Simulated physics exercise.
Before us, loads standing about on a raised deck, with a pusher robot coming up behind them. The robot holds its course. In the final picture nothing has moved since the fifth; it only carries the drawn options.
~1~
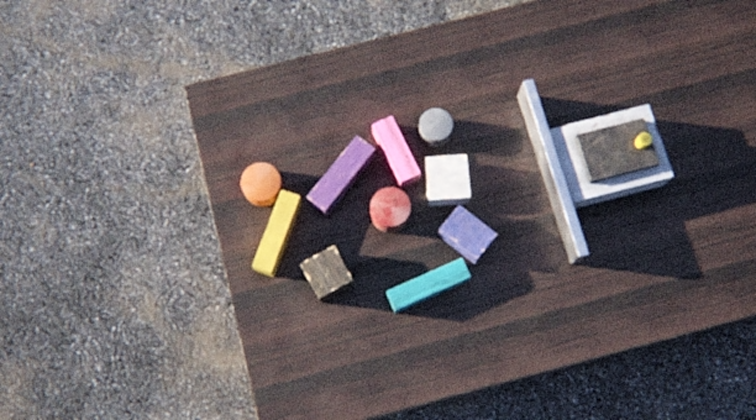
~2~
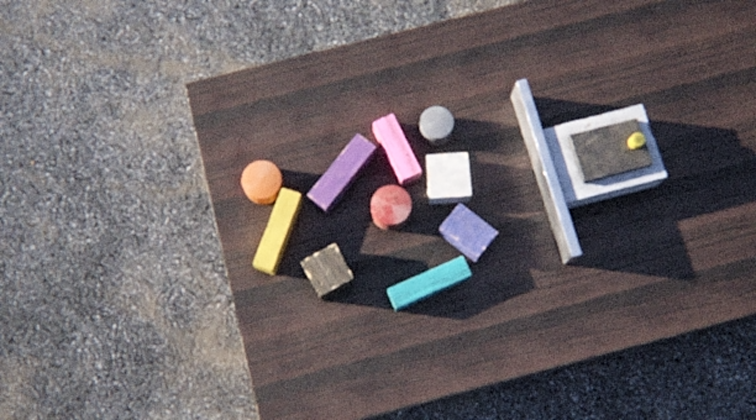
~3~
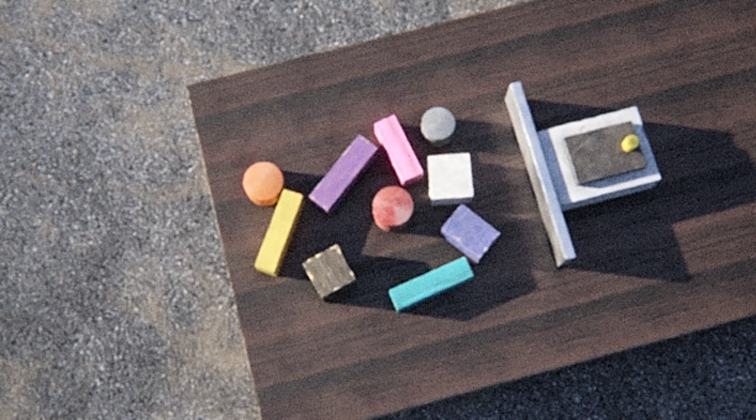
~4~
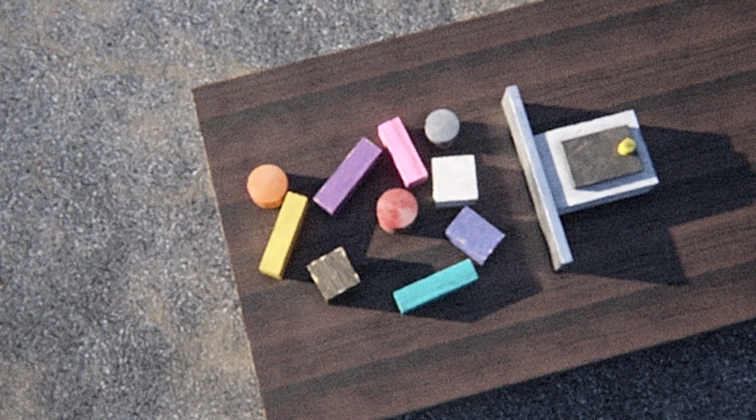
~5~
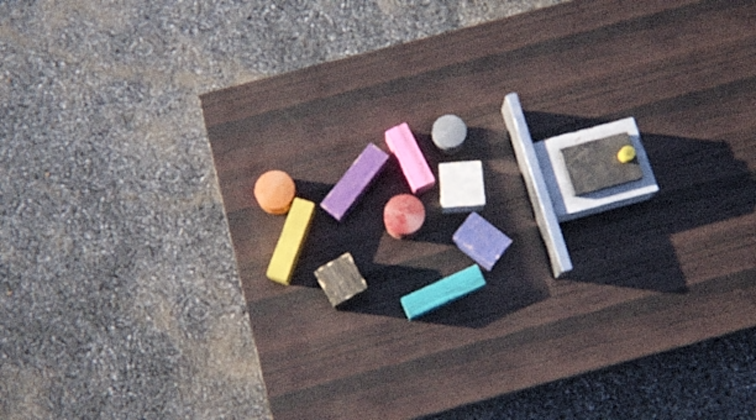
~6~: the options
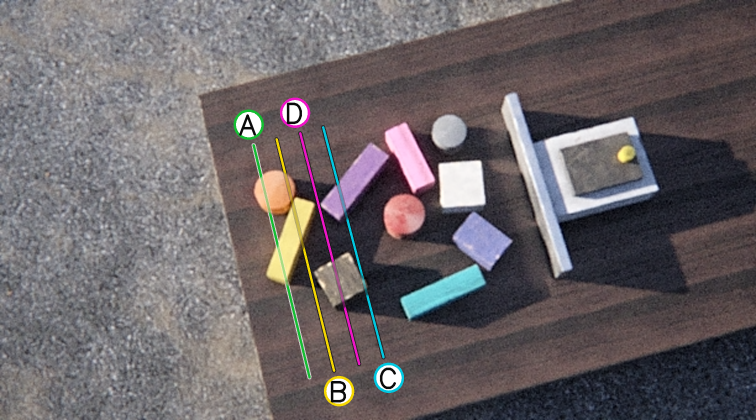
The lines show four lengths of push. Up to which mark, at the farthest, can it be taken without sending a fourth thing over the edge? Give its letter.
Up to line B.
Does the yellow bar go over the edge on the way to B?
By then, yes.
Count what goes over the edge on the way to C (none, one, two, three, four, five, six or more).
In all, none.
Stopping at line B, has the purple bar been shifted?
Yes.
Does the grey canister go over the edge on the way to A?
No.
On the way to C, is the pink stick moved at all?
Yes.
On the copy, A at (281, 257); B at (304, 251); C at (352, 239); D at (329, 245).
On B. First, robot (512, 187); turquoise stick (416, 307); grey canister (412, 144).
Then, robot (428, 209); orange canister (247, 190); yellow bar (263, 252).
Finally, robot (363, 226); yellow bar over the edge; purple bar over the edge; three fallen.
By contrast, A drops six; C is within the limit but short; D is within the limit but short.
